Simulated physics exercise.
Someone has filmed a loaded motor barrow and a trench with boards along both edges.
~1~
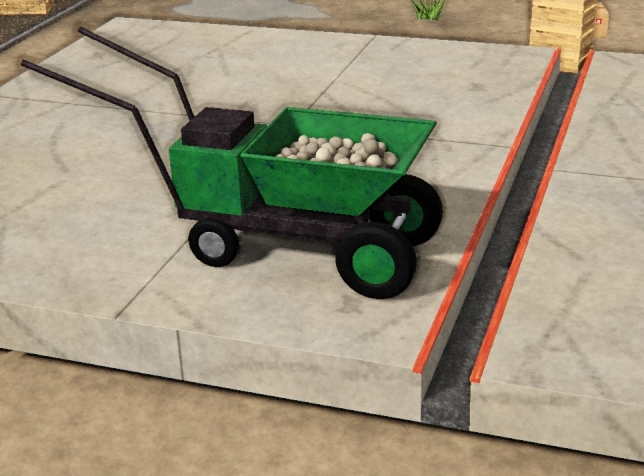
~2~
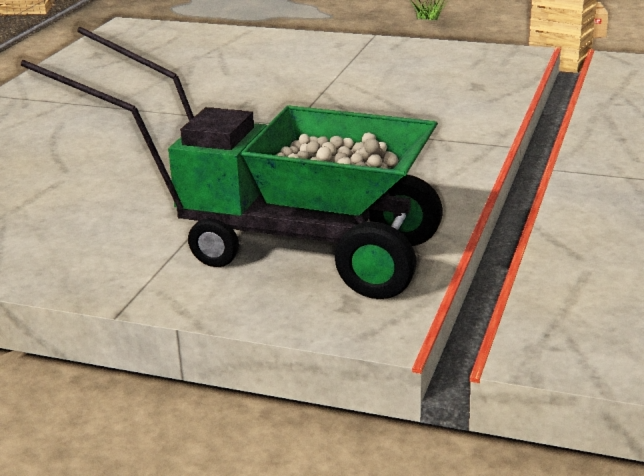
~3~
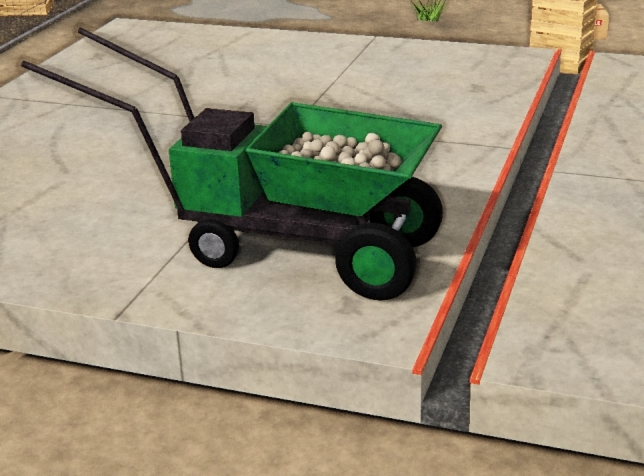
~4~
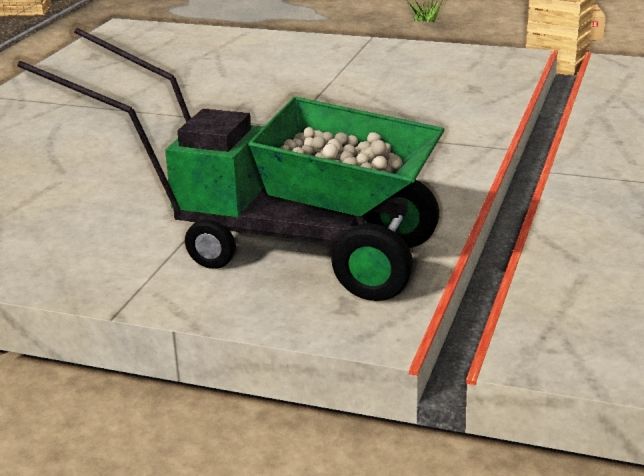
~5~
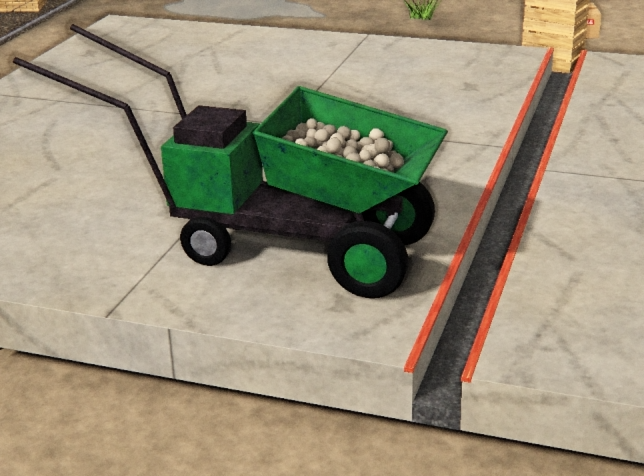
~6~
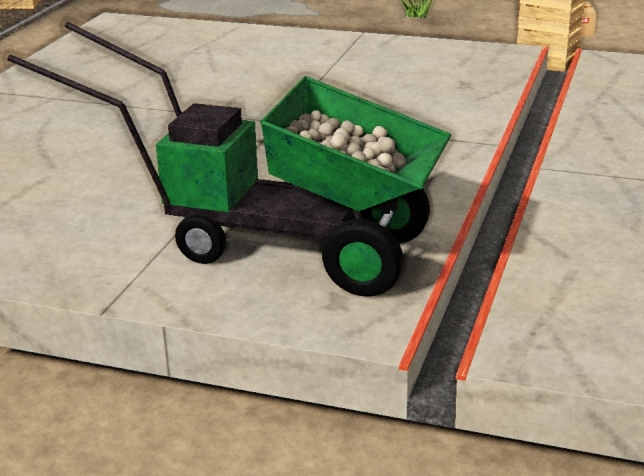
At the start, a green motor barrow filled with round, pale stones stands on concrete slabs, its skip level, left of a narrow trench edged with red-topped boards. The skip then tilts gradually toward the trench, its back end rising clear of the barrow's bed while the stones stay heaped inside.
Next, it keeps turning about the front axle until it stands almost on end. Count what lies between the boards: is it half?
In the trench: Under half.
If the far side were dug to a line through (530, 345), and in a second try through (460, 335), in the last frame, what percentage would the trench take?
First some 100, then 10 per cent.
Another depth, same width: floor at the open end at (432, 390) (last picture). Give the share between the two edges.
It comes to 30 per cent or so.
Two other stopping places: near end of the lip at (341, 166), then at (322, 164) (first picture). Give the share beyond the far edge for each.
The first gives 0 %, the second 0 %.
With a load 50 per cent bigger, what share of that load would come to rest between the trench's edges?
Close to 30 per cent.
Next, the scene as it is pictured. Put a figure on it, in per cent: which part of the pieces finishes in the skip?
Close to 0 per cent.
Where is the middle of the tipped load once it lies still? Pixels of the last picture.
Close to (517, 278).
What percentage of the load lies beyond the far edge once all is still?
It comes to 75 per cent or so.
Soon, skip tipped steeply; all in the skip.
A while on, skip tipped steeply; nearly all in the skip; a stray few in or heaped over the trench; a stray few beyond it; a stray few falling.
Towards the end, skip tipped right over; a small part in the skip; a small part in or heaped over the trench; most beyond it.
Finally, skip tipped right over; about a quarter in or heaped over the trench; most beyond it.
